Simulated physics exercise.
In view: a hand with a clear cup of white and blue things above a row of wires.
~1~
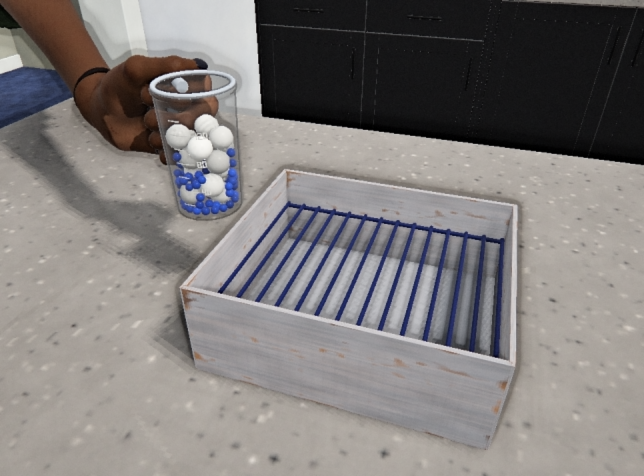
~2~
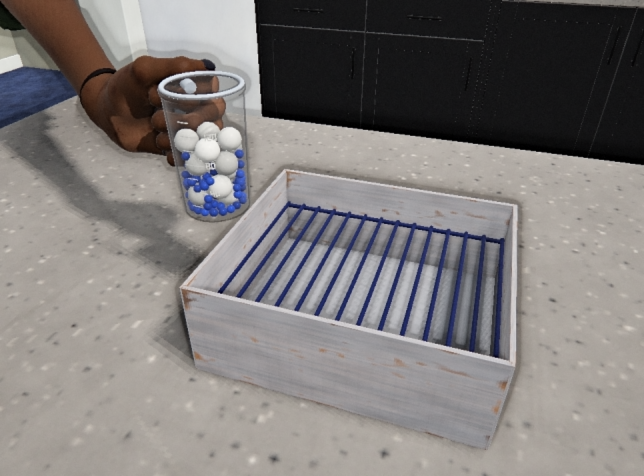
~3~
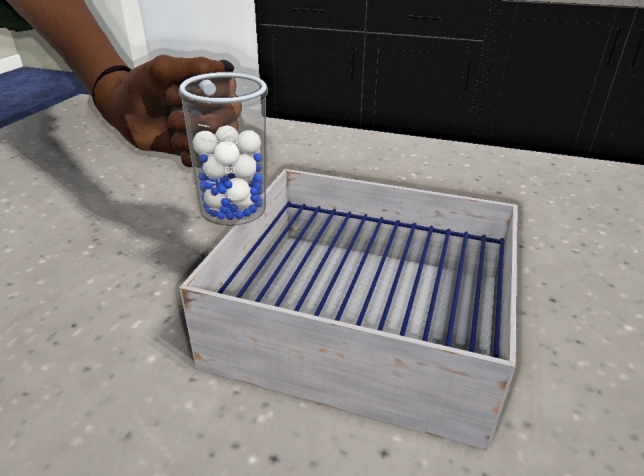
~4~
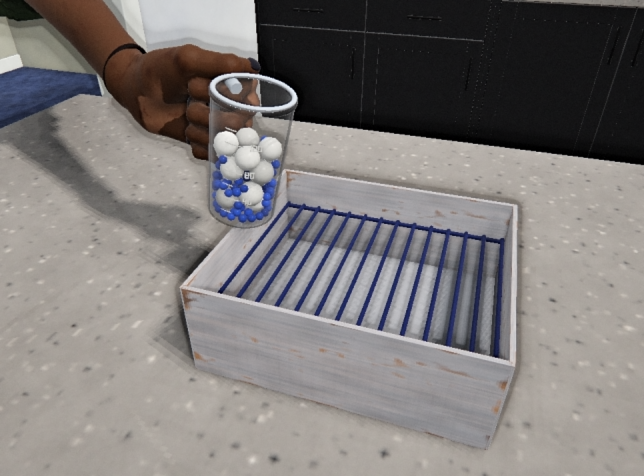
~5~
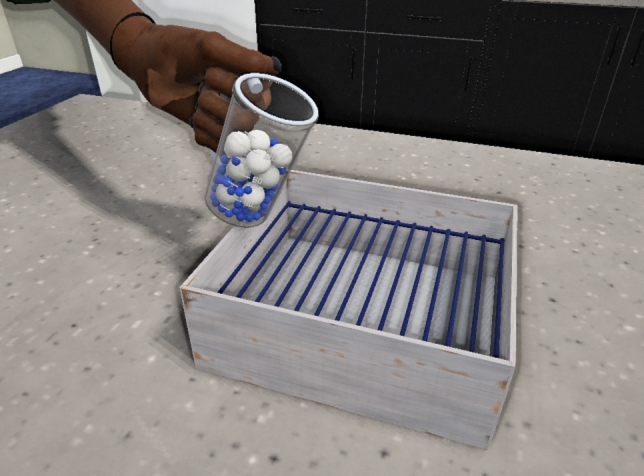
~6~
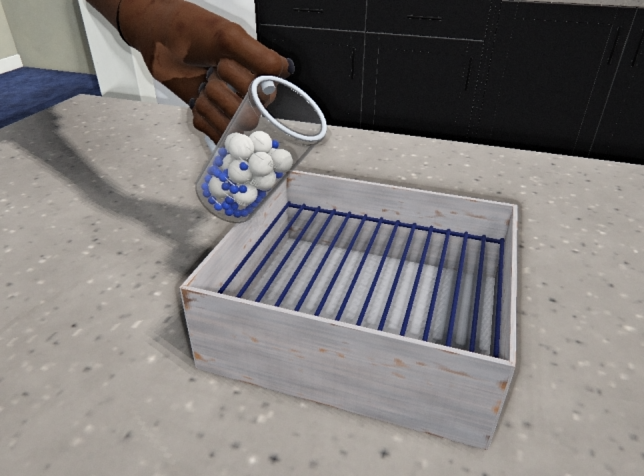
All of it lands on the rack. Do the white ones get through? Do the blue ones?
The white pieces get caught above; the blue pieces end up below.
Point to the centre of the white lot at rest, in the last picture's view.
Close to (365, 251).
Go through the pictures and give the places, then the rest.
In the first frame, cup at (202, 148), upright; rack at (456, 295), 14 wires across; white sweets at (191, 158), wider than the gaps; blue round beads at (206, 186), narrower than the gaps.
In the second frame, cup at (211, 149), upright; blue ones at (214, 187).
In the third frame, cup at (229, 152), upright; white ones at (220, 174).
In the fourth frame, cup at (247, 154), tipped 11°; blue ones at (242, 191).
In the fifth frame, cup at (256, 156), tipped 24°; white ones at (238, 171).
In the sixth frame, cup at (256, 156), tipped 36°; rack at (456, 295); white ones at (255, 176); blue ones at (235, 184).
Then, 0.41 s after the last picture, white ones, all in the cup; blue ones, all in the cup.
Then, 0.76 s after the last picture, white ones, most in the cup, about a quarter on or over the wires; blue ones, all in the cup.
Then, 1.06 s after the last picture, white ones, all on or over the wires; blue ones, a stray few in the cup, about half on or over the wires, about half under the rack.
By the end, white ones, all on the wires, none under the rack; blue ones, all under the rack.
